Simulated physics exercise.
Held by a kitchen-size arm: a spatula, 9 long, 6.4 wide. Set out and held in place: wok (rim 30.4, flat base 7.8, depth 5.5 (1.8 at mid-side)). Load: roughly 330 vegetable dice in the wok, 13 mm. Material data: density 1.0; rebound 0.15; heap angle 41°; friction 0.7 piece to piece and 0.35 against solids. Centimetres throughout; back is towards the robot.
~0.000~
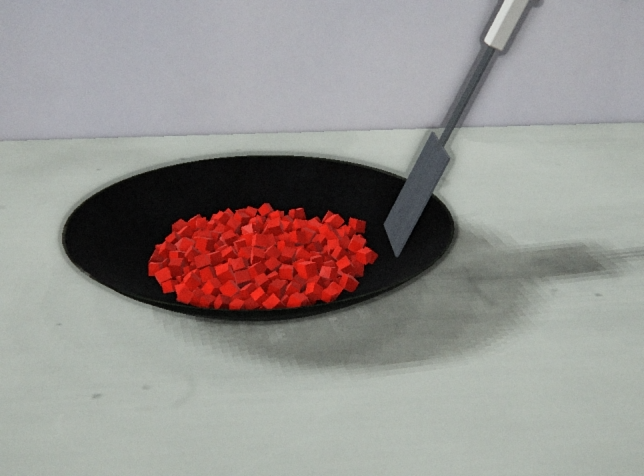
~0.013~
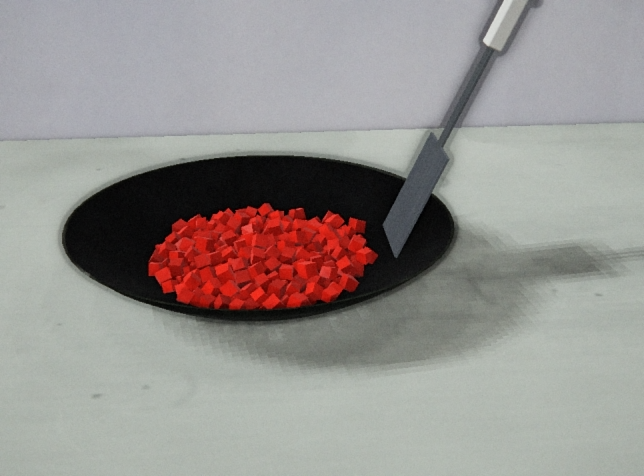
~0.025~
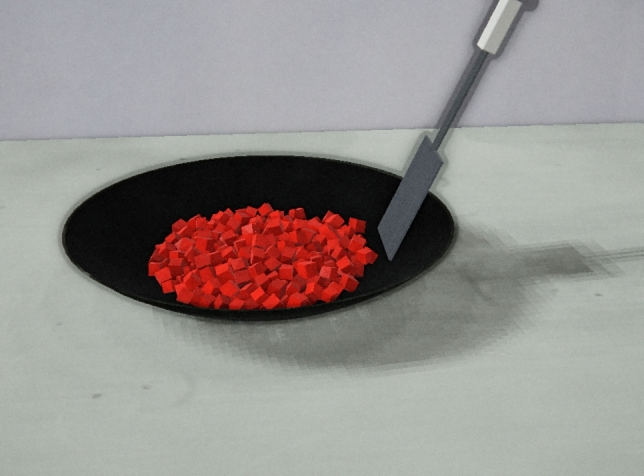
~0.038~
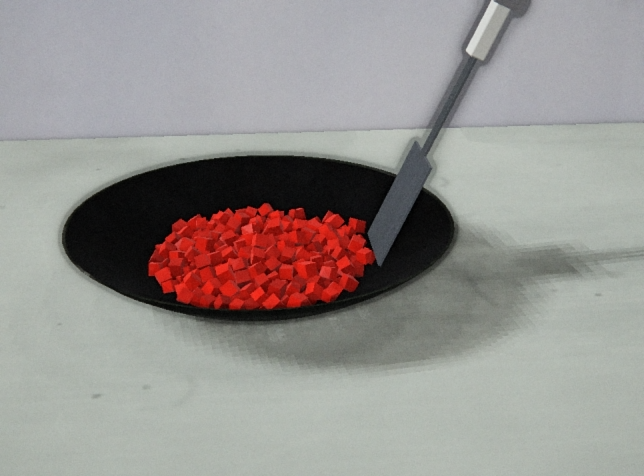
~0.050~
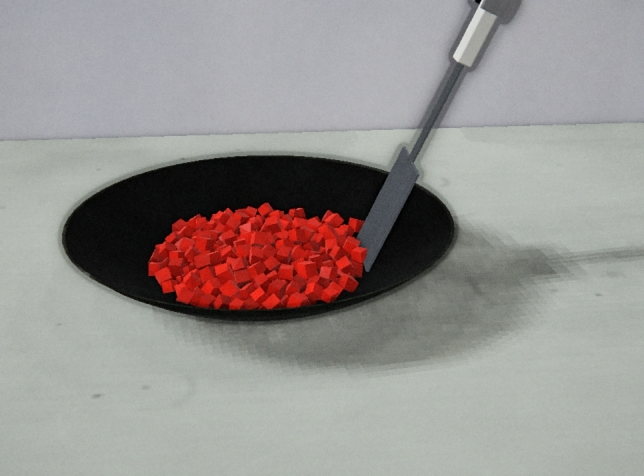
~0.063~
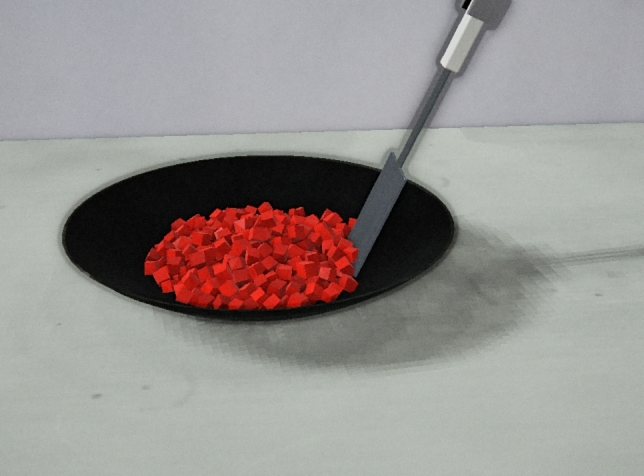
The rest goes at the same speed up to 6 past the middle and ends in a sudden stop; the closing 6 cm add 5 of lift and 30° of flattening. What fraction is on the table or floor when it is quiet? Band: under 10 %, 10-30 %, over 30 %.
Under 10 %.
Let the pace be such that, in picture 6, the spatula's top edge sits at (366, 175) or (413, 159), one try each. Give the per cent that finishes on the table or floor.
Try one roughly 25 per cent; try two roughly 5 per cent.
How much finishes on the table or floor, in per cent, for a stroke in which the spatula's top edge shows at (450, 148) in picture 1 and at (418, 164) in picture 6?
5 %.
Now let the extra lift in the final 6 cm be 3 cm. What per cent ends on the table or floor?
I'd reckon around 5 per cent.
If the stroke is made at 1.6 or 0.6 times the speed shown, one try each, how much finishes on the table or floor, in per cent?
Roughly 20 per cent on the first try and 0 per cent on the second.
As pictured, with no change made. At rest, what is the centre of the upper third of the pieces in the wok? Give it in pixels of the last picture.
At about (131, 234).
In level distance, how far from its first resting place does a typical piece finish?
The answer is about 6 cm.
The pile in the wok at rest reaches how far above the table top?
Roughly 7.5 centimetres.
After 0.12 s, sloping 65°, highest piece 6 above the table; 333 in the wok.
After 0.19 s, sloping 54°, highest piece 7 above the table; 331 in the wok, 2 on the blade or in flight.
After 0.42 s, sloping 35°, highest piece 7 above the table; 313 in the wok, 12 on the table or floor, 8 on the blade or in flight.
After 1.47 s, sloping 35°, highest piece 7 above the table; 311 in the wok, 22 on the table or floor.
At rest, 311 in the wok, 22 on the table or floor. That is 7 % on the table or floor.
